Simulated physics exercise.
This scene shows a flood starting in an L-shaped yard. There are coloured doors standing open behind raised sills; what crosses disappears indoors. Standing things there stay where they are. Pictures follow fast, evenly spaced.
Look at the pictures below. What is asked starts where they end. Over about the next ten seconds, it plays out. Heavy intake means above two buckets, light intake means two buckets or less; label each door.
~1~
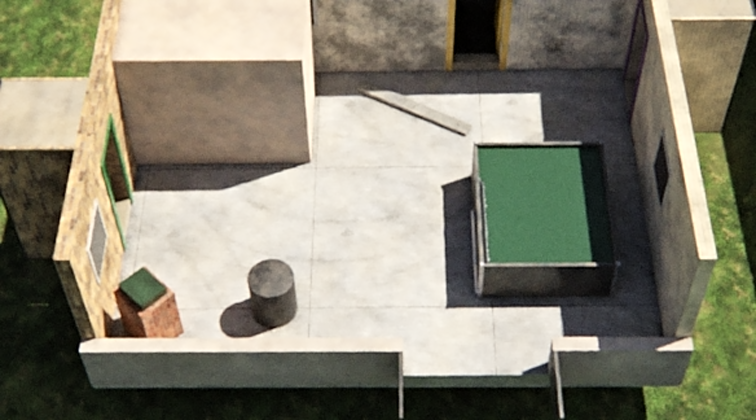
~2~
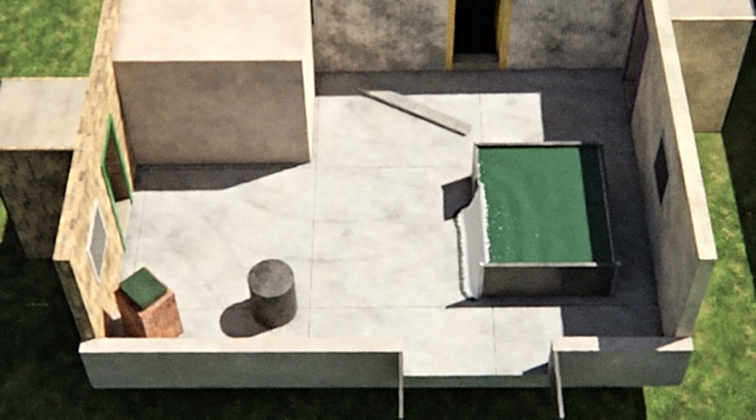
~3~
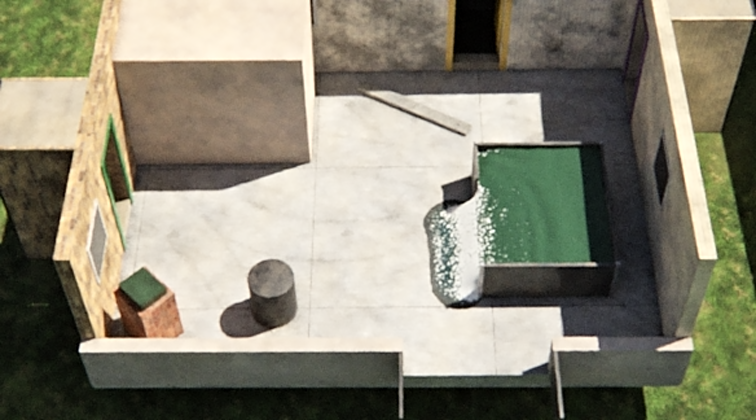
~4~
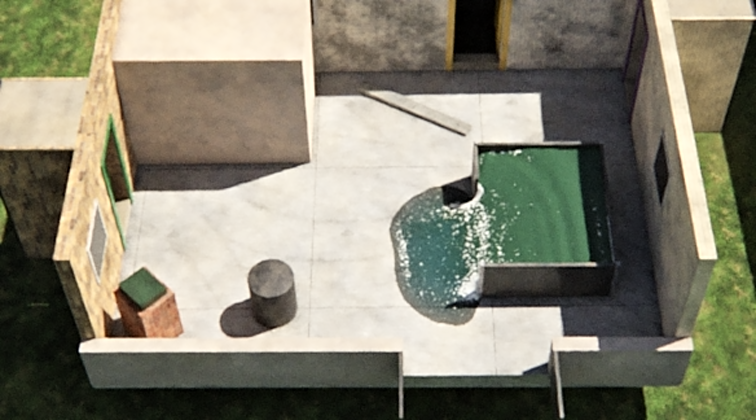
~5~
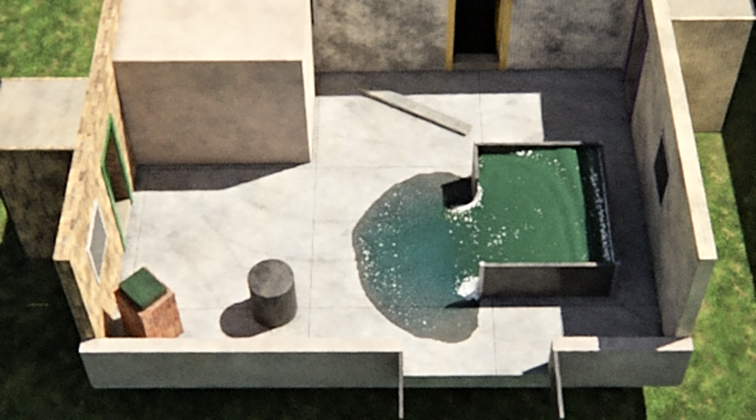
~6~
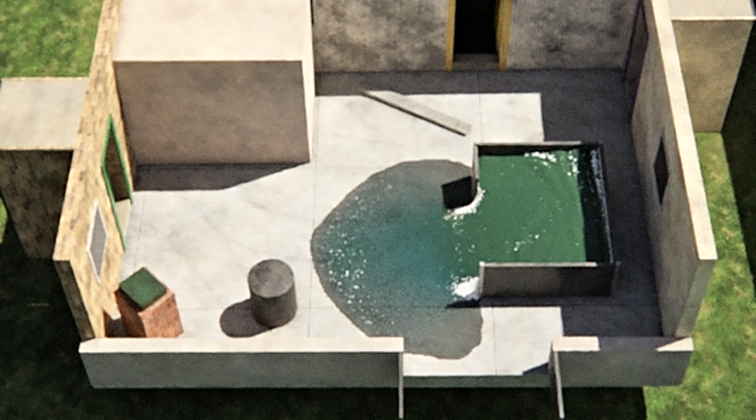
Labels: Green door: Heavy, purple door: Light, yellow door: Light.
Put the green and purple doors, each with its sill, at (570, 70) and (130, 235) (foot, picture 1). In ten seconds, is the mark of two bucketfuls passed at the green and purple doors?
Door by door: Green doesn't reach the mark, purple tops the limit.
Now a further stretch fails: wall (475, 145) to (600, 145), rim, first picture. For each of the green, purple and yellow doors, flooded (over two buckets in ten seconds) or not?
At the doors, green never reaches it, purple crosses the line and yellow crosses the line.
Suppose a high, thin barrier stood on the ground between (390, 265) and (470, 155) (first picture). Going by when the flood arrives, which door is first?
It would be the green one.
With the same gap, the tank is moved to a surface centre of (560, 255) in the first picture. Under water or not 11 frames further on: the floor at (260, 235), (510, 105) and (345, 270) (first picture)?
So, in the order given, I'd say soaked through, unaffected, soaked through.
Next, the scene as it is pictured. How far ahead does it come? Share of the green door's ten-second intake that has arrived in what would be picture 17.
Roughly 5 per cent.
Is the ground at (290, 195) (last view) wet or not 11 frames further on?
At that place: Flooded.
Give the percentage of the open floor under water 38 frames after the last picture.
Close to 60 in a hundred, I think.
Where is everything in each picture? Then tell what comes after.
Still water in the tank at (543, 205), in the first frame.
The front is at (464, 210), out from the gap at (480, 240), in the second frame.
The front is at (447, 205), out from the gap at (479, 242), in the third frame.
The front is at (402, 213), out from the gap at (479, 244), in the fourth frame.
Water pours out at (479, 244) and has run to (357, 233), in the fifth frame.
Water pours out at (479, 244) and has run to (314, 245), in the sixth frame.
A moment on, water covers 40 % of the floor; the green door not reached, the purple door not reached, the yellow door not reached.
Next, water covers 50 % of the floor; the green door under two buckets in, the purple door not reached, the yellow door not reached.
Then, water covers 55 % of the floor; the green door far over two buckets in, the purple door not reached, the yellow door not reached.
Later, water covers 60 % of the floor; the green door far over two buckets in, the purple door not reached, the yellow door wet at the sill, nothing in.
In the end, water covers 85 % of the floor; the green door far over two buckets in, the purple door not reached, the yellow door wet at the sill, nothing in.
